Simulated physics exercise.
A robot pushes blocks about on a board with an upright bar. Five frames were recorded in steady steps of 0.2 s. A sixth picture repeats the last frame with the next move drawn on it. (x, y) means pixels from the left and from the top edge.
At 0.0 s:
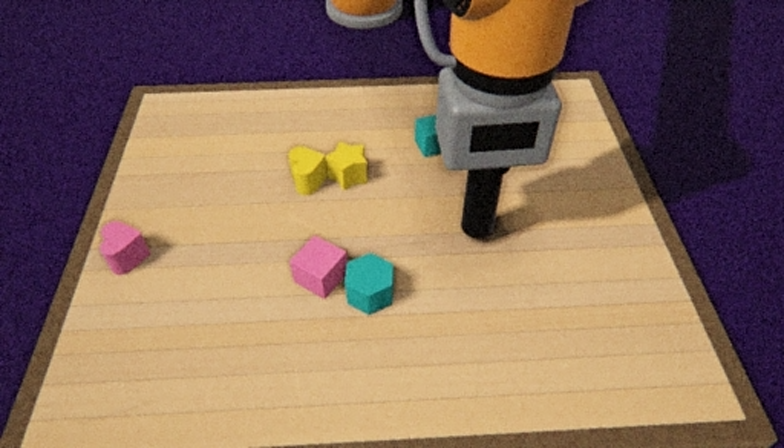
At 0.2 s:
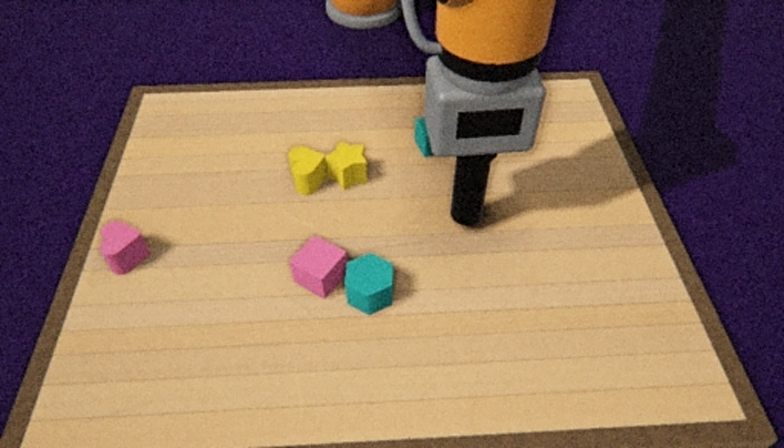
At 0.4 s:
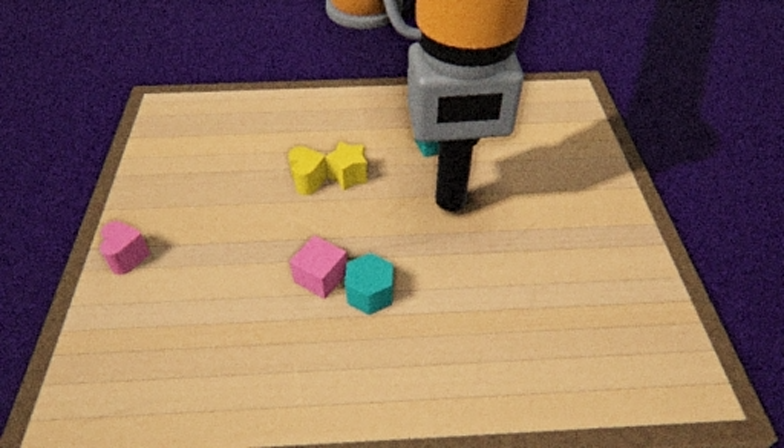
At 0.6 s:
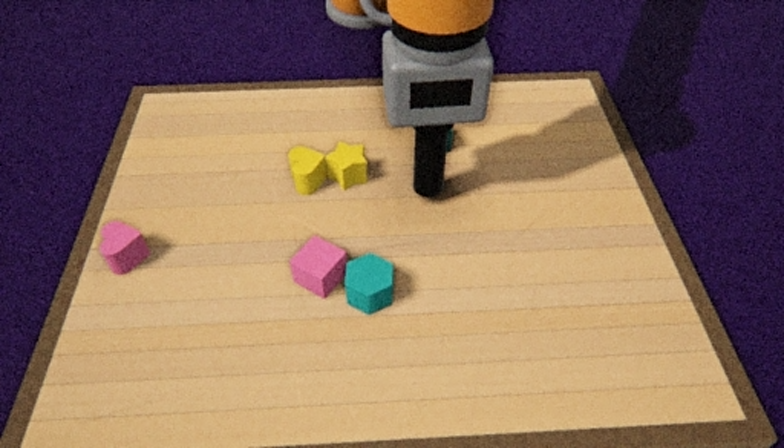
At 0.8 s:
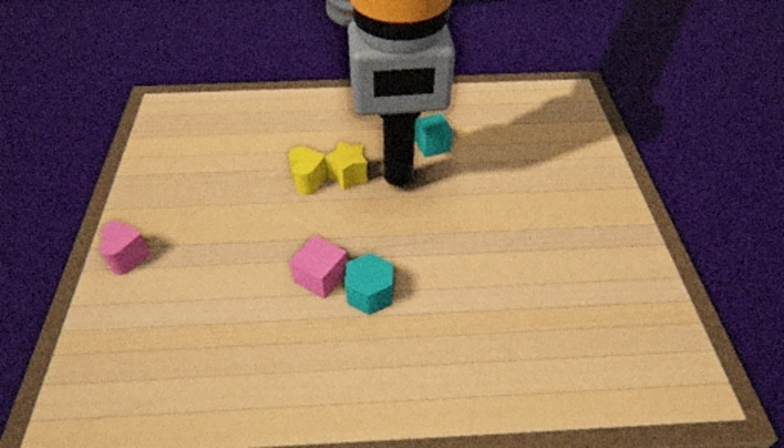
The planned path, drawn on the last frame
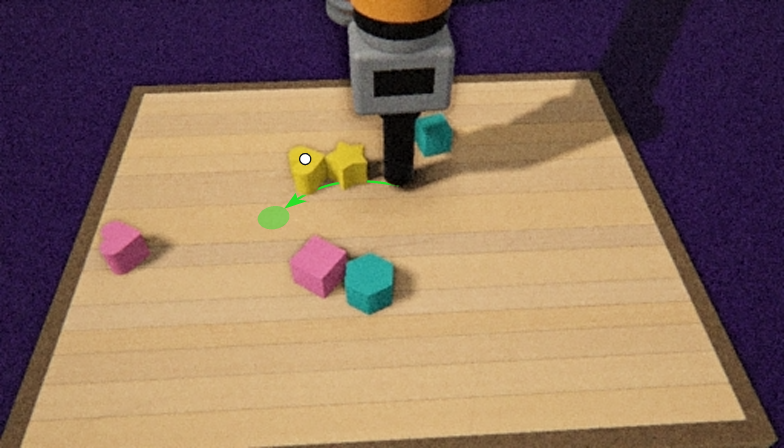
To begin with, a robot arm holds a dark upright bar on the right side of a wooden board scattered with yellow, pink and turquoise blocks. The bar moves left and away from the viewer, passing in front of a turquoise block, and nears the yellow star while every block stays still.
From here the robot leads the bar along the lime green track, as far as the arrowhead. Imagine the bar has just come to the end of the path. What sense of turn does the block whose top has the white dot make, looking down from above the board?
The answer is counter-clockwise.
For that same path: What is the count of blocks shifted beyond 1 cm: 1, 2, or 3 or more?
The number of blocks that move over 1 cm is two.
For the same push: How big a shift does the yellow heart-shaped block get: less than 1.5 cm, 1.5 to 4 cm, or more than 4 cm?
Distance: Between 1.5 and 4 cm.
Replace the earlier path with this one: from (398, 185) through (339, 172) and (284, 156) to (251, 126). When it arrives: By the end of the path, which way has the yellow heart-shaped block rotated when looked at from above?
The sense of turning is anti-clockwise.
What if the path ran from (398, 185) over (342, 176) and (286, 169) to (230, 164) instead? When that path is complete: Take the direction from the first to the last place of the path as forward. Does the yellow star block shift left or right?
Right side.
The line goes from (398, 185) by way of (353, 181) and (310, 192) to (274, 217); the dot is on the yellow heart-shaped block.
The first path, step by step. One third of the way, bar at (352, 172); yellow heart-shaped block at (294, 158), turned 30° anticlockwise; yellow star block at (326, 147), turned 35° clockwise.
Two thirds of the way, bar at (307, 184); yellow heart-shaped block at (280, 155), turned 50° anticlockwise; yellow star block at (313, 146), turned 80° clockwise.
At the end, bar at (272, 208); yellow heart-shaped block at (279, 155), turned 50° anticlockwise; yellow star block at (313, 146), turned 80° clockwise; turquoise square unmoved.
